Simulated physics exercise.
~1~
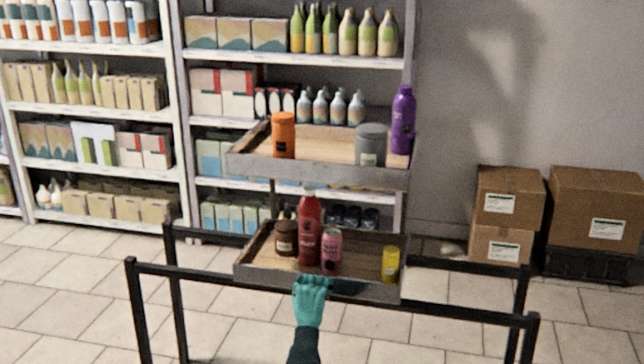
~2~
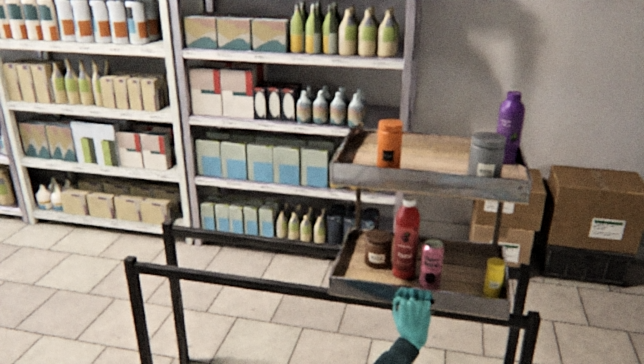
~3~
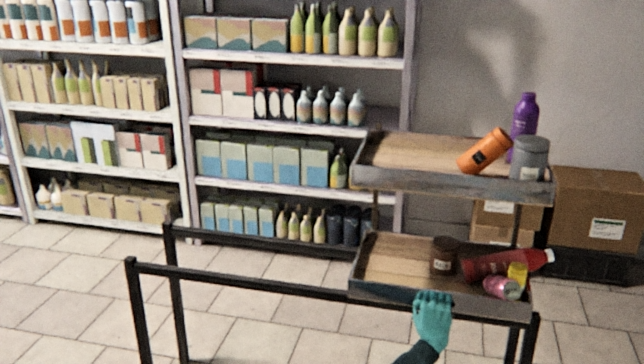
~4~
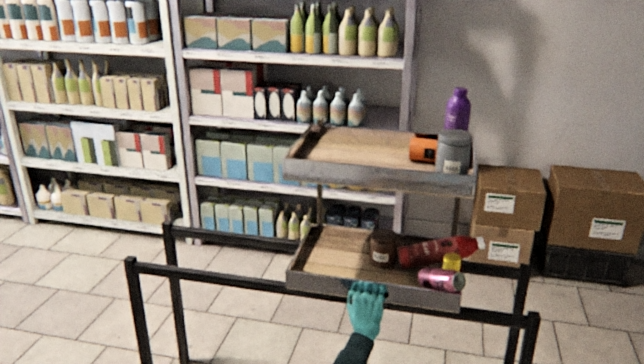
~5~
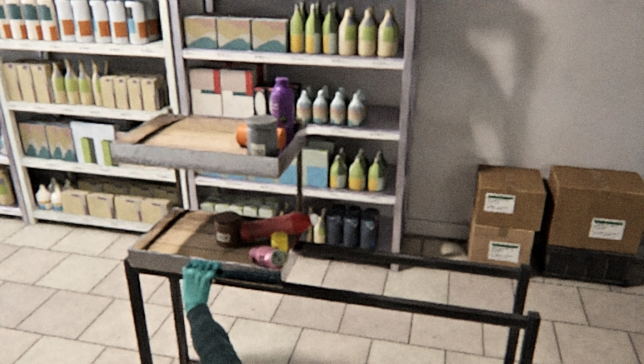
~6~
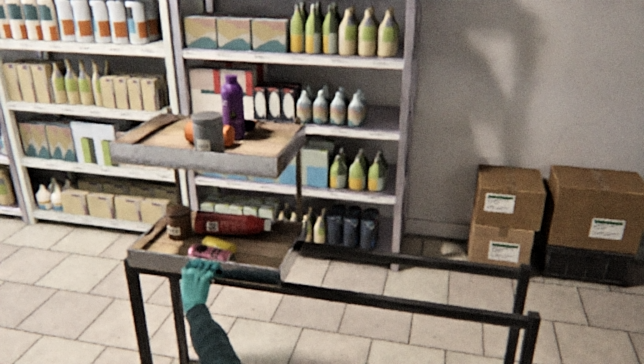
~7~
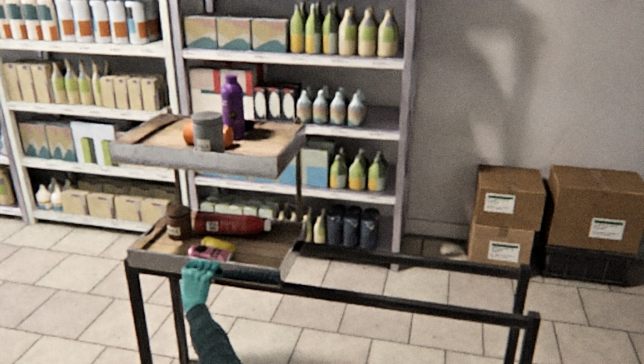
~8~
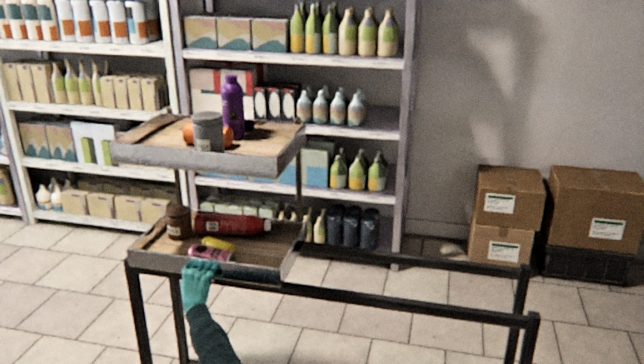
Two-level tray pushed right then left by a gloved hand, toppling red bottle, orange jar, pink can and finally yellow shaker.
